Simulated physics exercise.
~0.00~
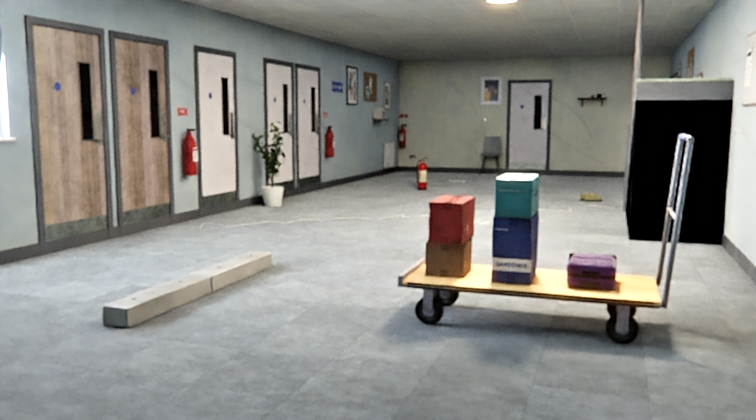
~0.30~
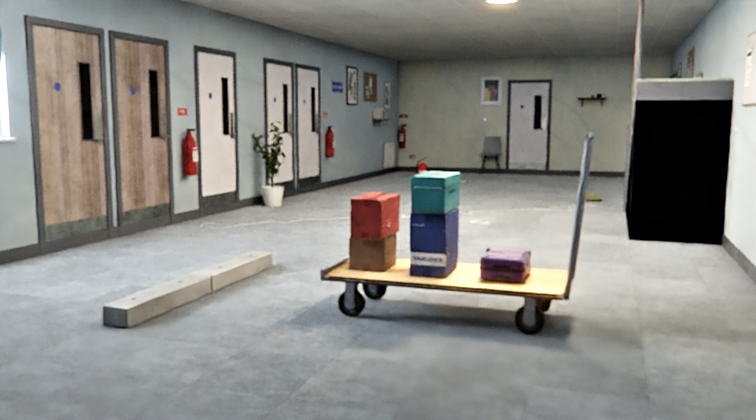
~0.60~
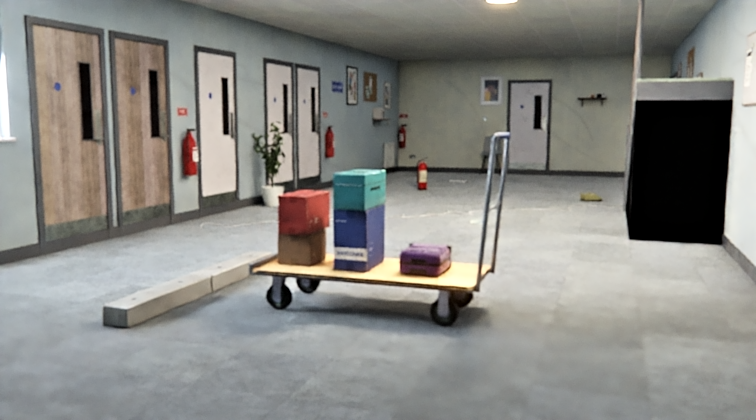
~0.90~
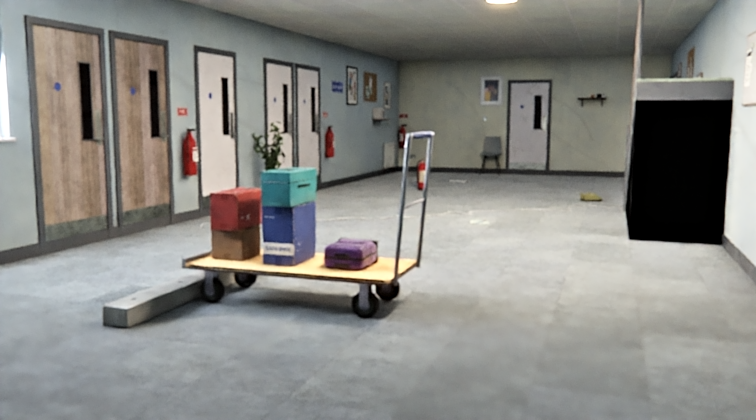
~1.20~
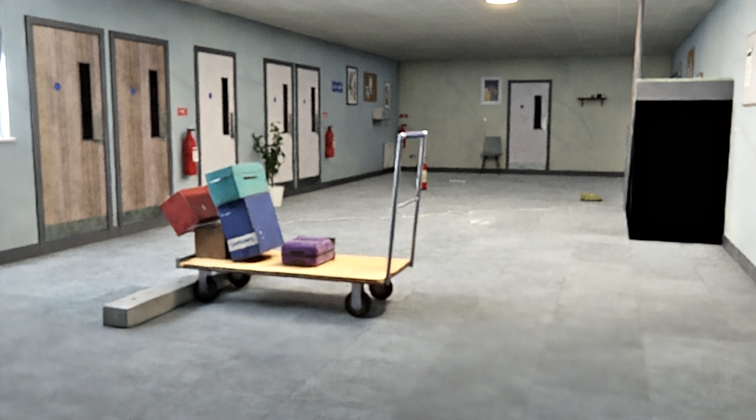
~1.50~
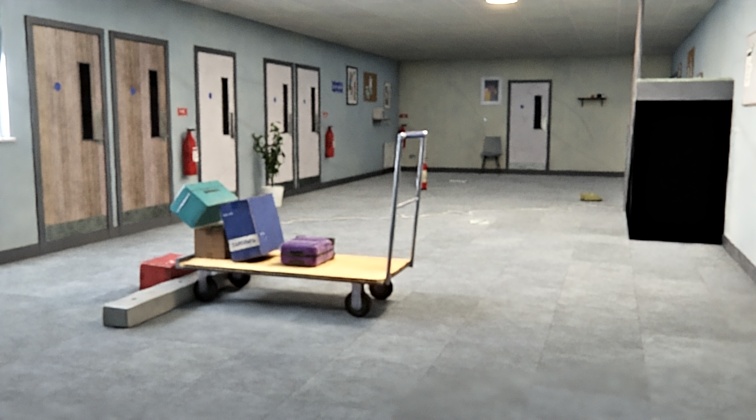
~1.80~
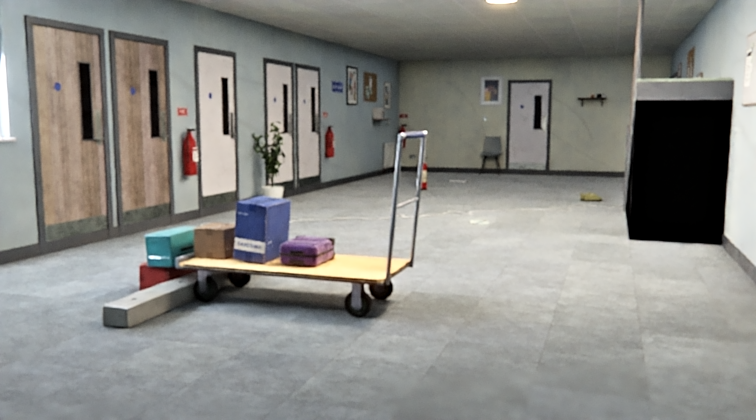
The clip shows a flatbed trolley carrying stacked boxes and a purple case rolling left along a corridor until it stops at a kerb. The red and teal boxes topple off the front, while the blue box tilts and settles upright beside the brown box and purple case on deck.
